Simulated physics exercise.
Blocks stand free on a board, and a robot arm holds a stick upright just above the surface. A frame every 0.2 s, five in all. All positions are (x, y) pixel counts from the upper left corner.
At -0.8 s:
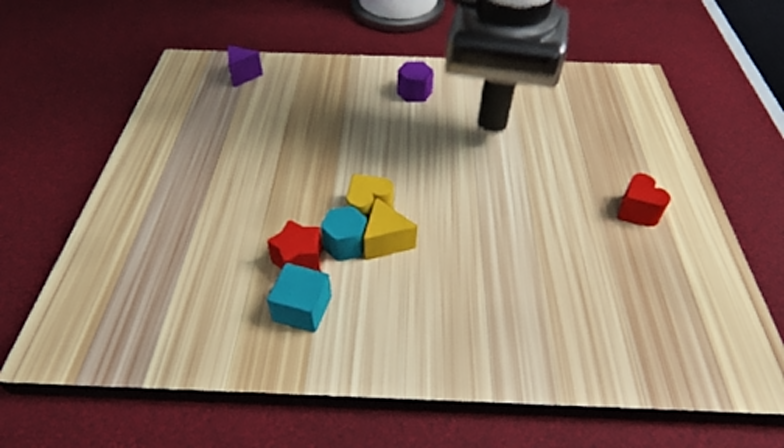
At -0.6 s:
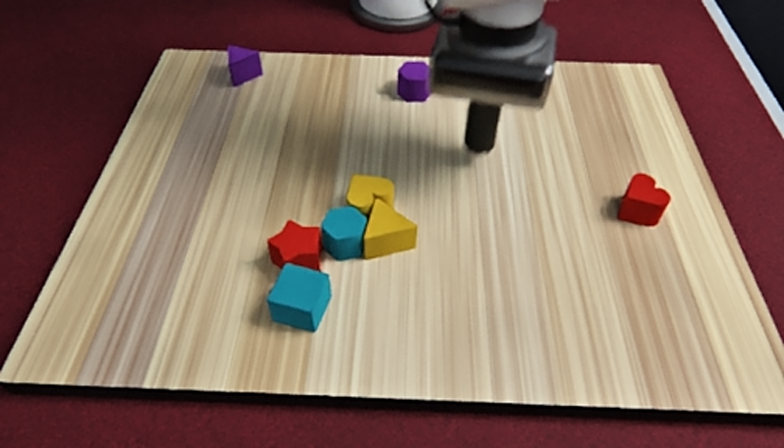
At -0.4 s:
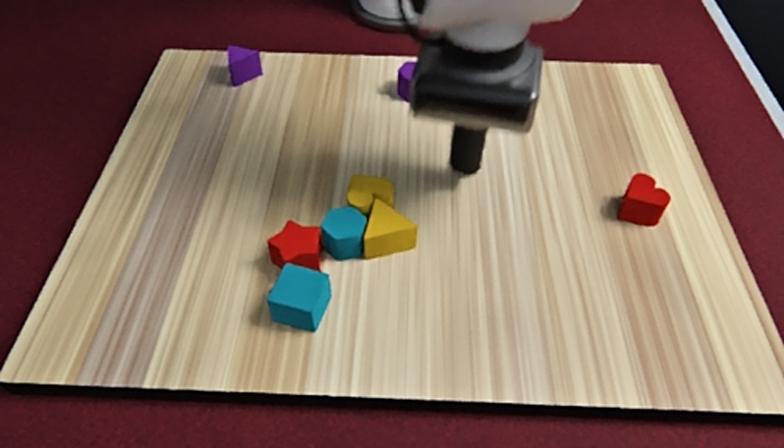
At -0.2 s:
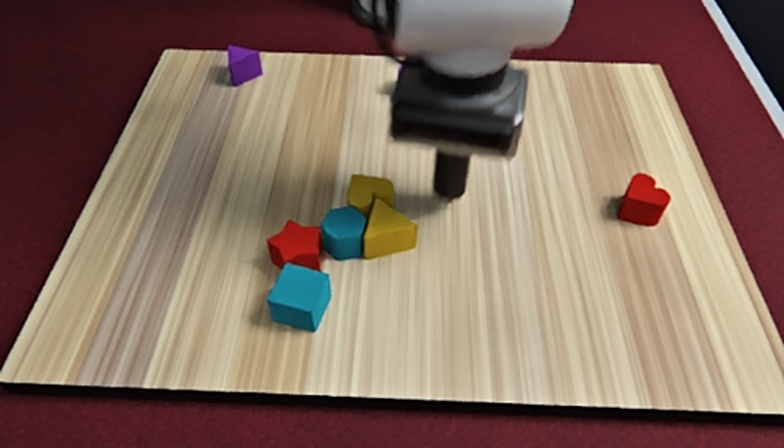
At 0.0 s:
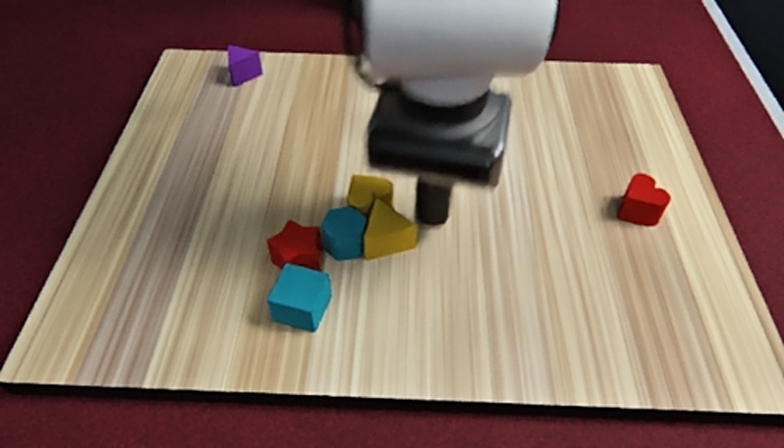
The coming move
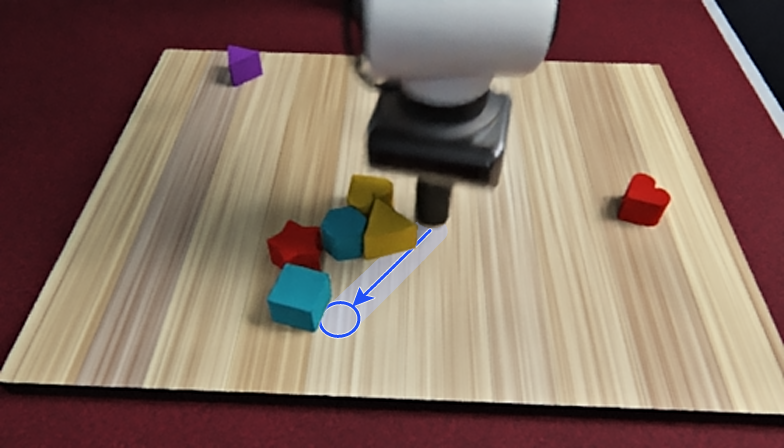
A pale striped wooden board on a dark red surface is seen from above at an angle by a still camera. A red star, turquoise block and hexagon, and two yellow blocks cluster left of centre, with a red heart at right and two purple blocks near the far edge. A robot arm moves its dark stick steadily nearer and leftward to beside the yellow triangle, pushing nothing.
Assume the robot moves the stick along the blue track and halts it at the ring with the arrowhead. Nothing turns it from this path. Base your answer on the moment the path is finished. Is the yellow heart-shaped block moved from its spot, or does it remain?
From what I can tell, it will keep its place.
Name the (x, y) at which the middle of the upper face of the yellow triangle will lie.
Most likely (337, 252).
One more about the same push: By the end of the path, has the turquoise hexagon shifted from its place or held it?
It is shifted.
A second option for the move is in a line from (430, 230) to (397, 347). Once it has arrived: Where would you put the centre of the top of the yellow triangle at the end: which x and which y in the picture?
I'd say the yellow triangle ends with its top centre at (383, 241).
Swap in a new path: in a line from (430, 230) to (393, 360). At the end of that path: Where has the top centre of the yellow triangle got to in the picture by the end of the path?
Roughly at (382, 242).
Path on the board, from (430, 230) to (339, 319).
What follows on the original path. One third of the way, stick at (403, 243); red star at (292, 238), turned 15° anticlockwise; turquoise hexagon at (333, 220), turned 30° clockwise; yellow triangle at (367, 236), turned 35° clockwise.
Two thirds of the way, stick at (372, 273); red star at (290, 239), turned 15° anticlockwise; turquoise hexagon at (331, 220), turned 40° clockwise; yellow triangle at (339, 252), turned 85° clockwise.
At the end, stick at (338, 305); red star at (289, 239), turned 15° anticlockwise; turquoise hexagon at (331, 219), turned 40° clockwise; yellow heart-shaped block in place; yellow triangle at (337, 252), turned 85° clockwise.
